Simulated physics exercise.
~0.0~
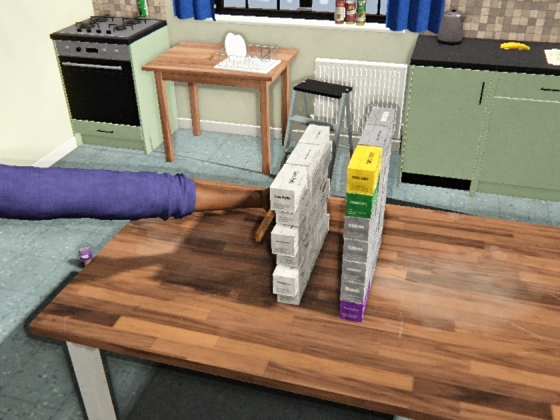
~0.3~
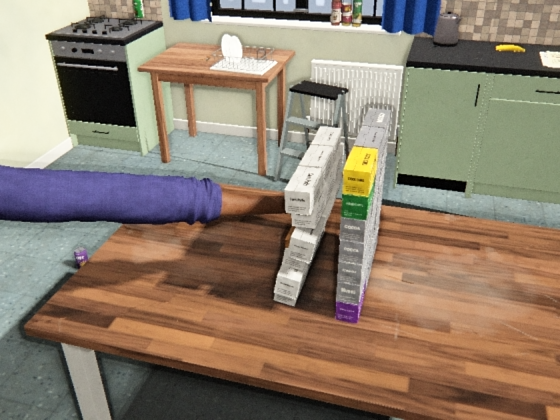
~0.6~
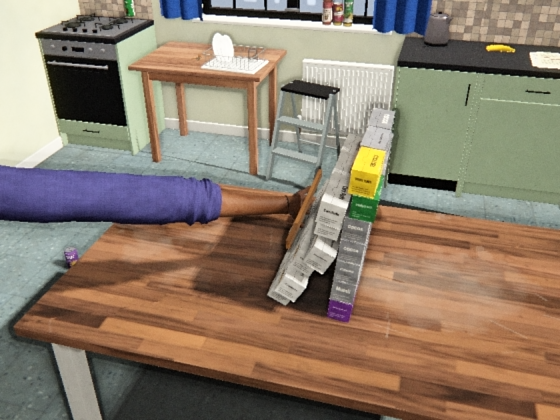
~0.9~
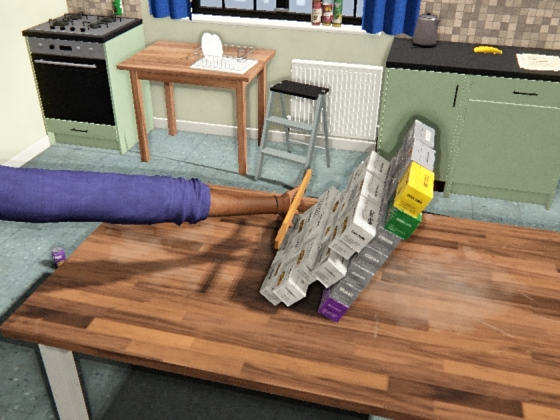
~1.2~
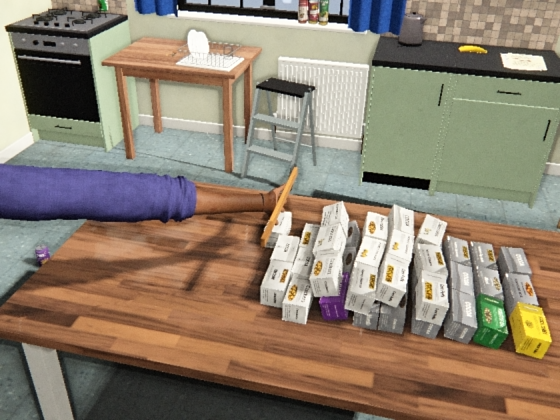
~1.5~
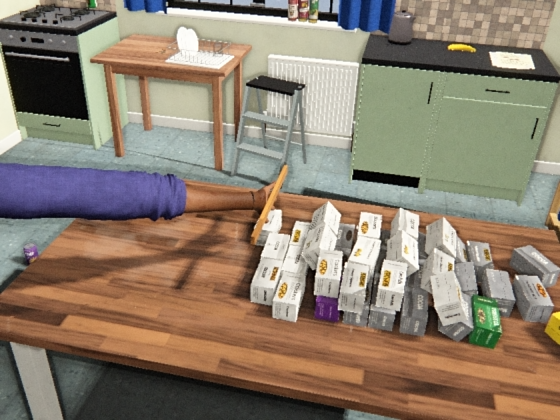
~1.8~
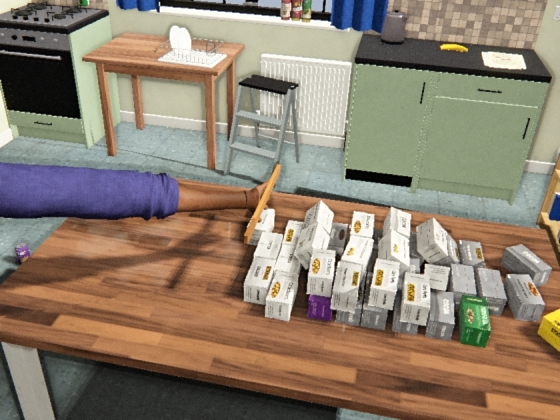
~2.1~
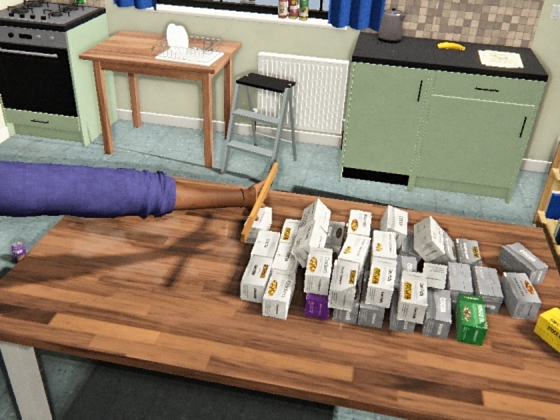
A purple-sleeved arm pushed a wooden batten rightward into a pale wall of small packets, which leaned into the grey wall beside it, and both toppled right, leaving packets heaped across the wooden table with the green and yellow ones at the right.
